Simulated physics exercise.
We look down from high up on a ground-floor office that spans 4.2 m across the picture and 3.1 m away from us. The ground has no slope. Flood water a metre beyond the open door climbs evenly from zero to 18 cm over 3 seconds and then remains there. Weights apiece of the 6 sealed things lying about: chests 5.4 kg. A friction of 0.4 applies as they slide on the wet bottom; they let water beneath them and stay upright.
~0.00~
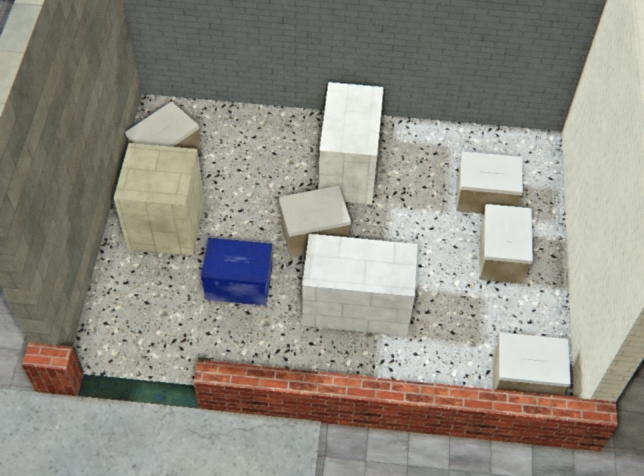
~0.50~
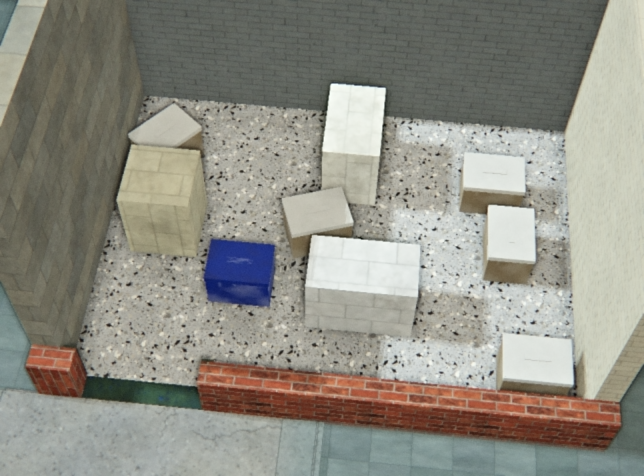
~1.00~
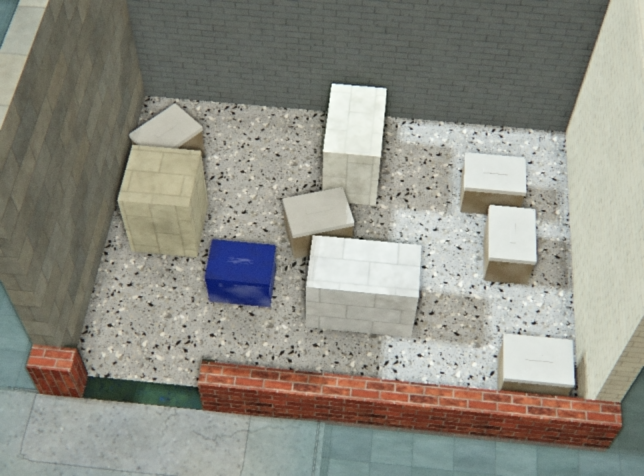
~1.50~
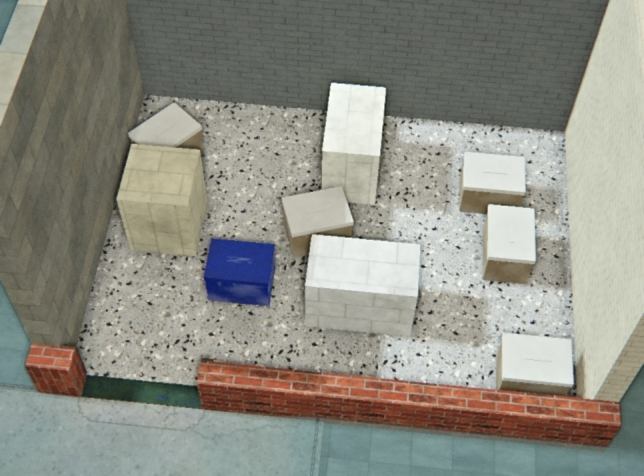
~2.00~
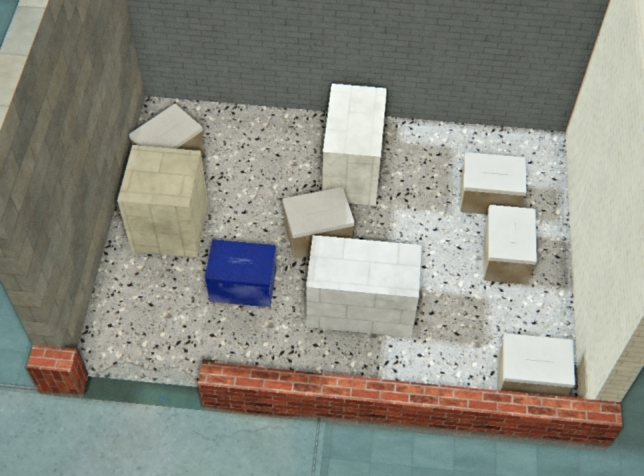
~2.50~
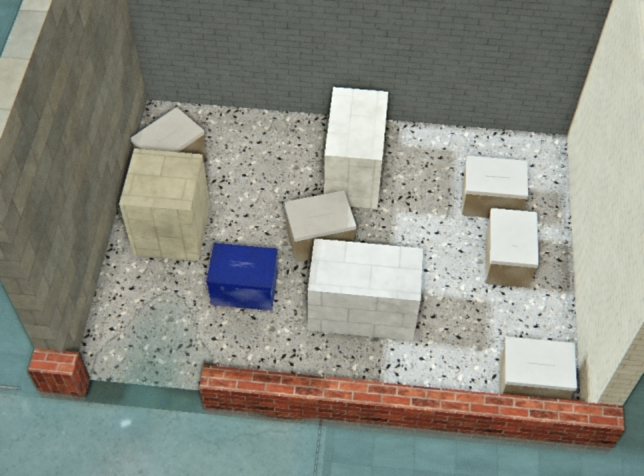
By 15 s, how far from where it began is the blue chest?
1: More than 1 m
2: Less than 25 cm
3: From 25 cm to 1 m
1, more than 1 m.
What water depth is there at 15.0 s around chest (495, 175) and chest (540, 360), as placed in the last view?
Some 8 cm at the first, some 10 cm at the second.
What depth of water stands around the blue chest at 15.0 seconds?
12 cm, roughly.
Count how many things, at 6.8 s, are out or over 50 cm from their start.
I make it 2 by then.
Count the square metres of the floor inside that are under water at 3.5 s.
Roughly 2.5 m2.
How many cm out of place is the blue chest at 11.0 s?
Around 120 cm from the start by that time.
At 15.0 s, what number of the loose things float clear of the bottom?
6.
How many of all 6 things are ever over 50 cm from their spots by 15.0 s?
The answer here is 6.
After 3.5 s the blue chest is near (252, 253), 0.1 m from its start, aground; 0 afloat.
After 6.8 s the blue chest is near (291, 102), 1.8 m from its start, afloat; 3 afloat.
After 11.0 s the blue chest is near (227, 152), 1.2 m from its start, afloat; 6 afloat.
After 15.0 s the blue chest is near (169, 93), 2.0 m from its start, afloat; 6 afloat.
